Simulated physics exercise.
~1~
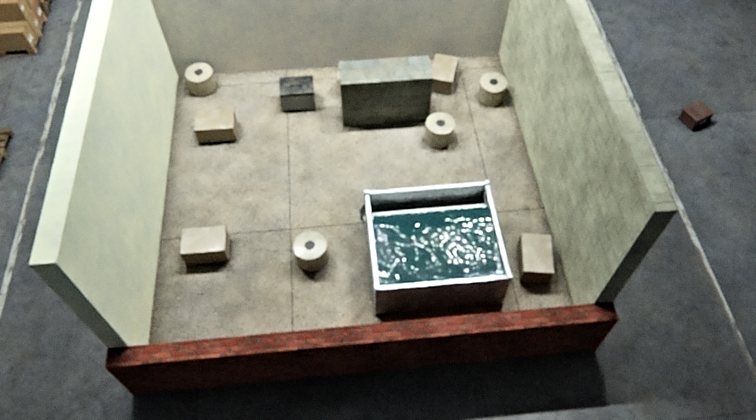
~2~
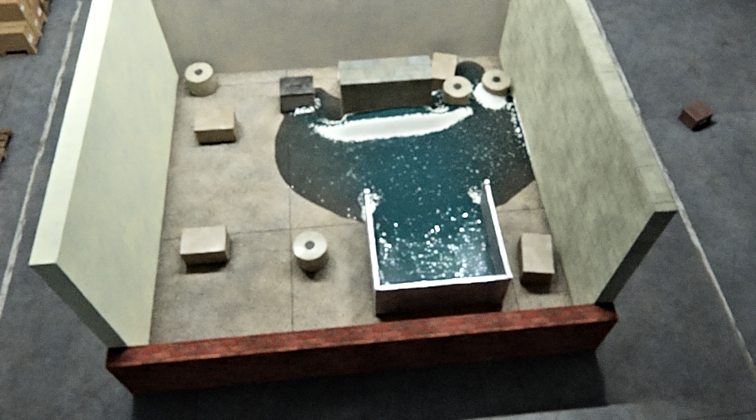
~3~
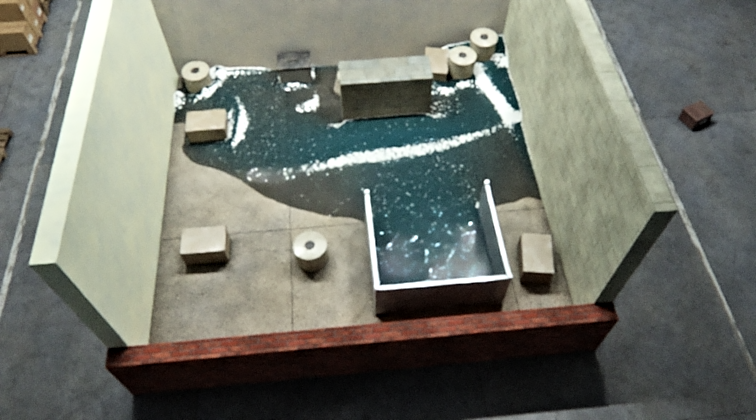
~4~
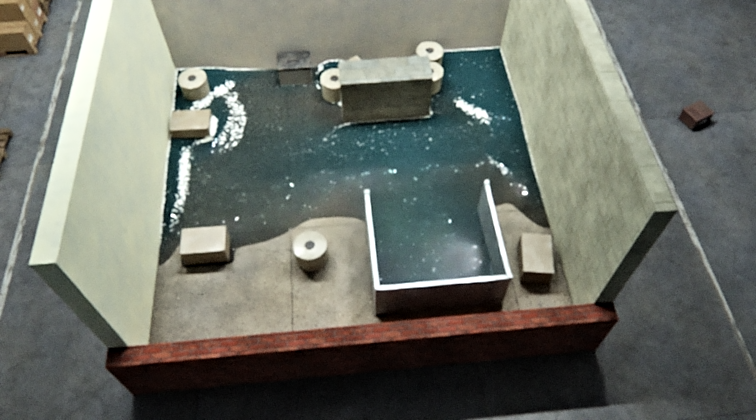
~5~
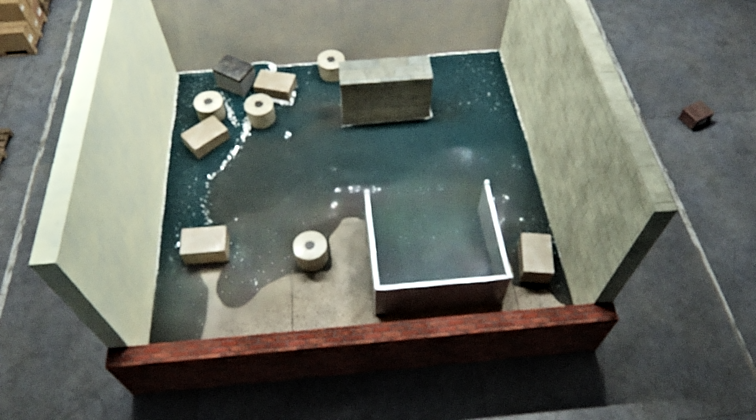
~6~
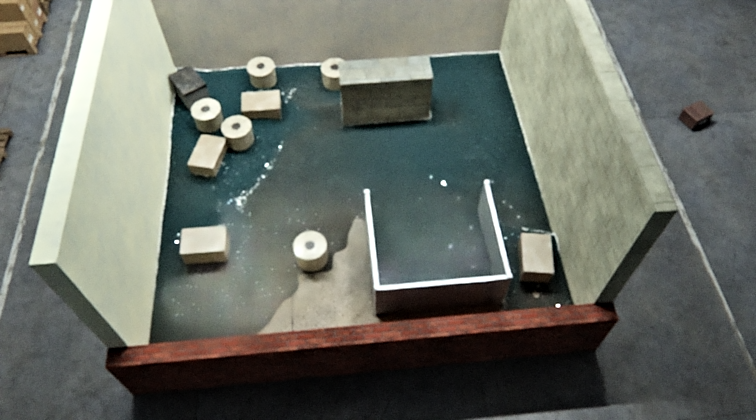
To begin with, a white-rimmed tank of green water stands near the front of a walled hall, with pale boxes, round drum-like items and a dark box scattered around a large grey block. The tank's back side gives way, and water surges toward the rear wall, foaming around the block. It spreads left and pushes the items at the back right up against the wall. Several then drift left behind and past the block. Finally, boxes and round items sit clustered at the back left, while water covers most of the floor except a patch near the front.
